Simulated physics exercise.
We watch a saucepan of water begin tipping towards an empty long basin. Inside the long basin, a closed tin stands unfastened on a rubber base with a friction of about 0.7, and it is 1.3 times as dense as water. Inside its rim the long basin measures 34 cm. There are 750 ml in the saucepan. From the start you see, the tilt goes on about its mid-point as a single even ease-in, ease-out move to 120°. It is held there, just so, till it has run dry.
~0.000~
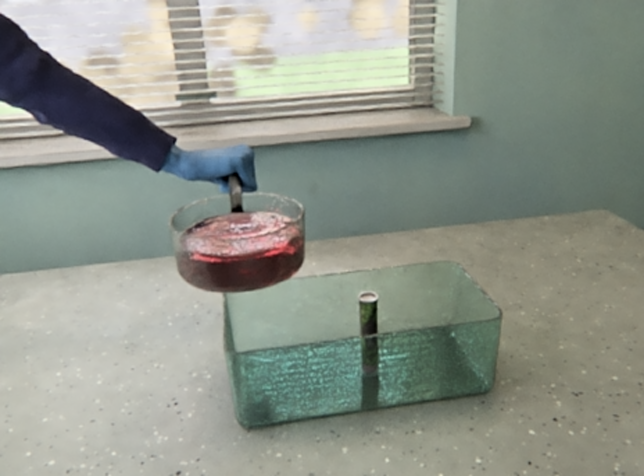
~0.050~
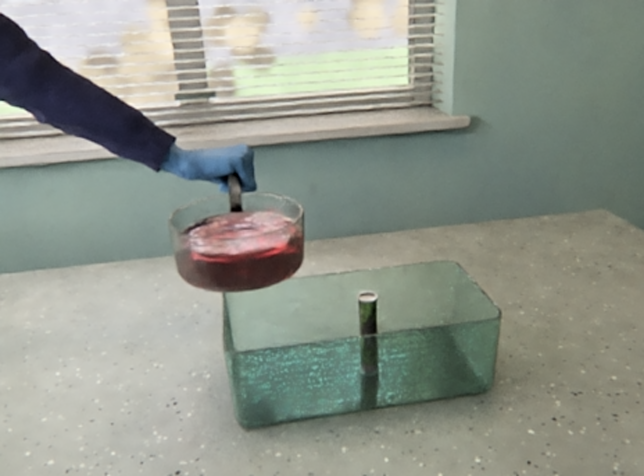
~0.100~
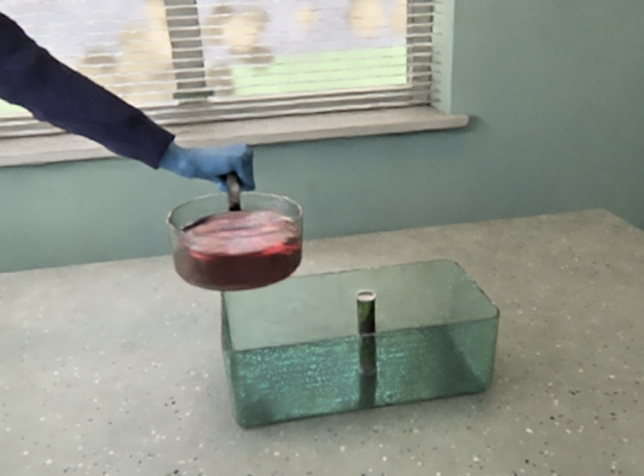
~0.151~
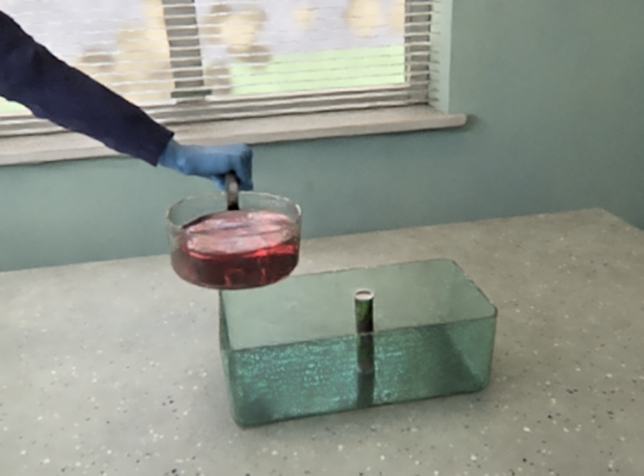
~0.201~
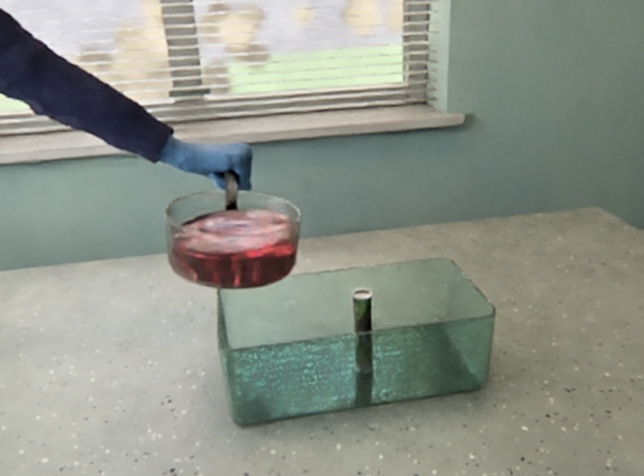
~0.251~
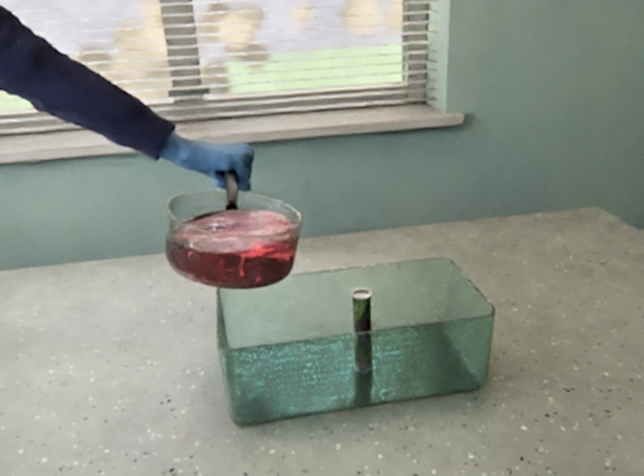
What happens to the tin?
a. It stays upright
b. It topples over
Option a: It stays upright.
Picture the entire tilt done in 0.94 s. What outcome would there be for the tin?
With that tilt, the tin stays on its base.
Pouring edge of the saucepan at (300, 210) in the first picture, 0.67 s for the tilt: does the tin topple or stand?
Then it tips over.
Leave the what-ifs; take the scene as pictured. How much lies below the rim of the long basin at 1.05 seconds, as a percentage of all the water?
Reading: Approx. 92 %.
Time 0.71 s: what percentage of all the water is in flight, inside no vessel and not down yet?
Roughly 30 percent.
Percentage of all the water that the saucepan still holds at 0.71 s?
I'd estimate some 46 % remains.
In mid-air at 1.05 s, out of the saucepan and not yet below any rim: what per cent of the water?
3 in a hundred, give or take.
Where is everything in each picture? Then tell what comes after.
The first picture shows tilt 0°; pouring edge (302, 209); surface from (176, 238) to (300, 225); the long basin's rim runs from (224, 319) to (478, 287); the tin's top is at (368, 300).
The second picture shows tilt 0°; pouring edge (302, 209); surface from (175, 238) to (300, 225).
The third picture shows tilt 2°; pouring edge (301, 210); surface from (173, 236) to (298, 225).
The fourth picture shows tilt 4°; pouring edge (300, 211); surface from (172, 235) to (297, 224).
The fifth picture shows tilt 7°; pouring edge (300, 214); surface from (170, 234) to (295, 224).
The sixth picture shows tilt 11°; pouring edge (300, 218); surface from (170, 234) to (296, 224).
By 0.71 s the tilt is 70° and 47 per cent is still to pour; the tin stands where it began.
By 1.05 s the tilt is 110° and 4 per cent is still to pour; the tin stands 1 cm from where it began.
By 1.40 s the tilt is 120° and 0 per cent is still to pour; the tin stands where it began.
By 1.78 s the tilt is 120° and 0 per cent is still to pour; the tin stands where it began.
At rest the tin stands where it began.
